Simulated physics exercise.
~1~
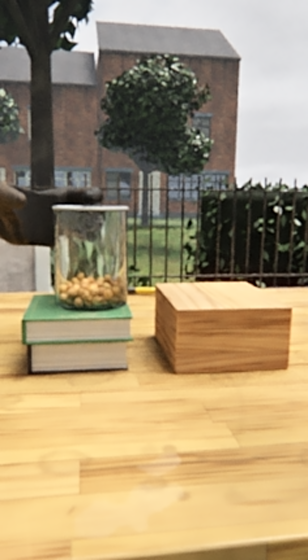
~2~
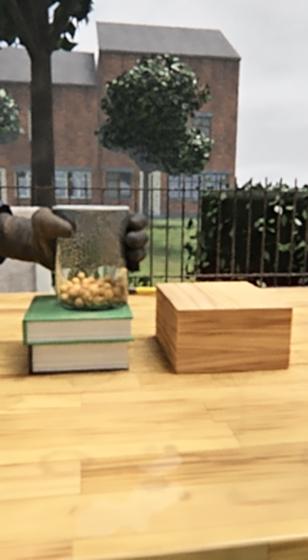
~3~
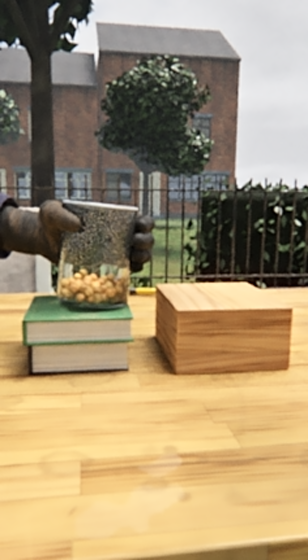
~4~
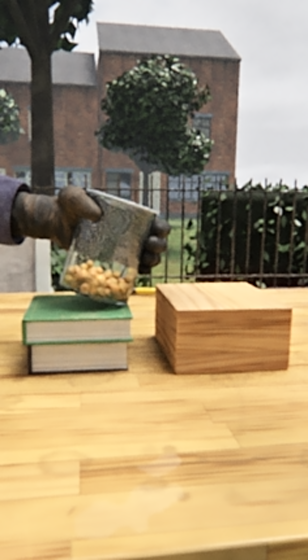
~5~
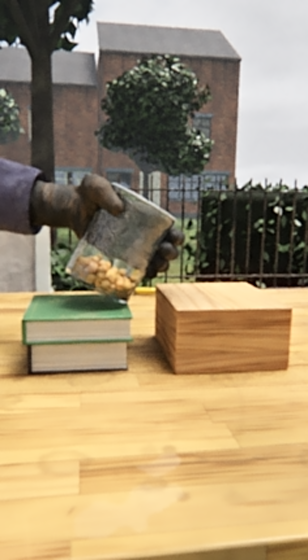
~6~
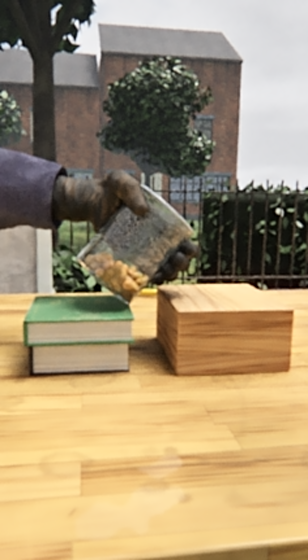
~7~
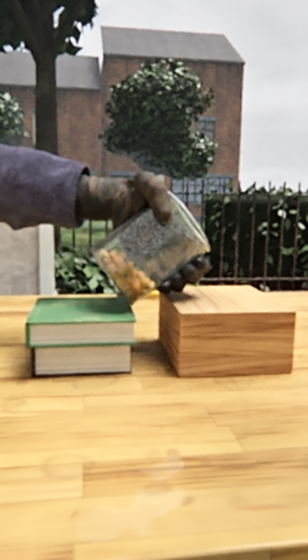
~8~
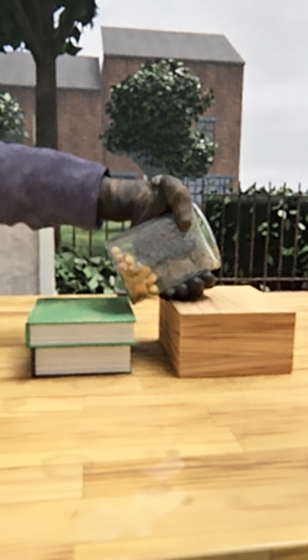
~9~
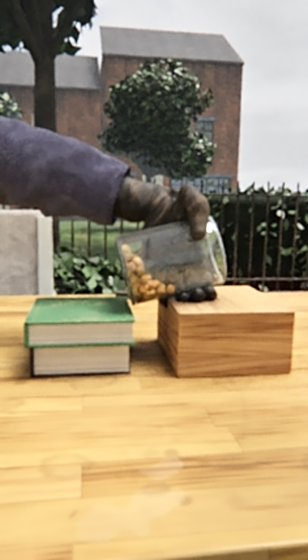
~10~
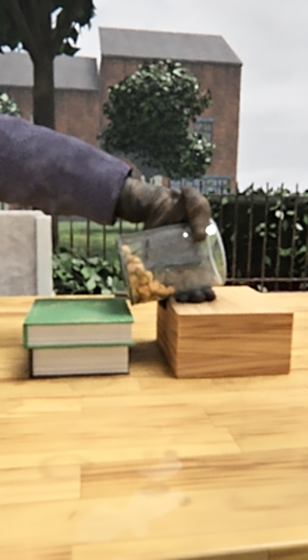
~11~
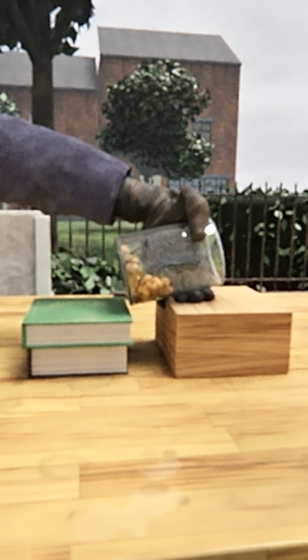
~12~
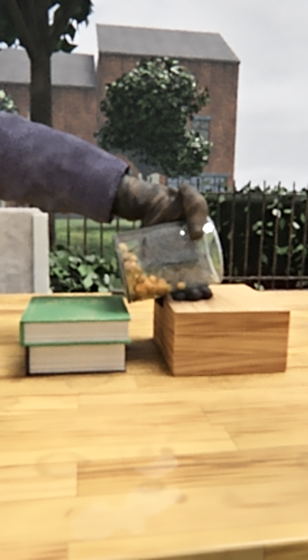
Glass of round orange-brown pieces being lifted off green books by a gloved hand, tipped right and rested against a wooden block, nothing spilling.
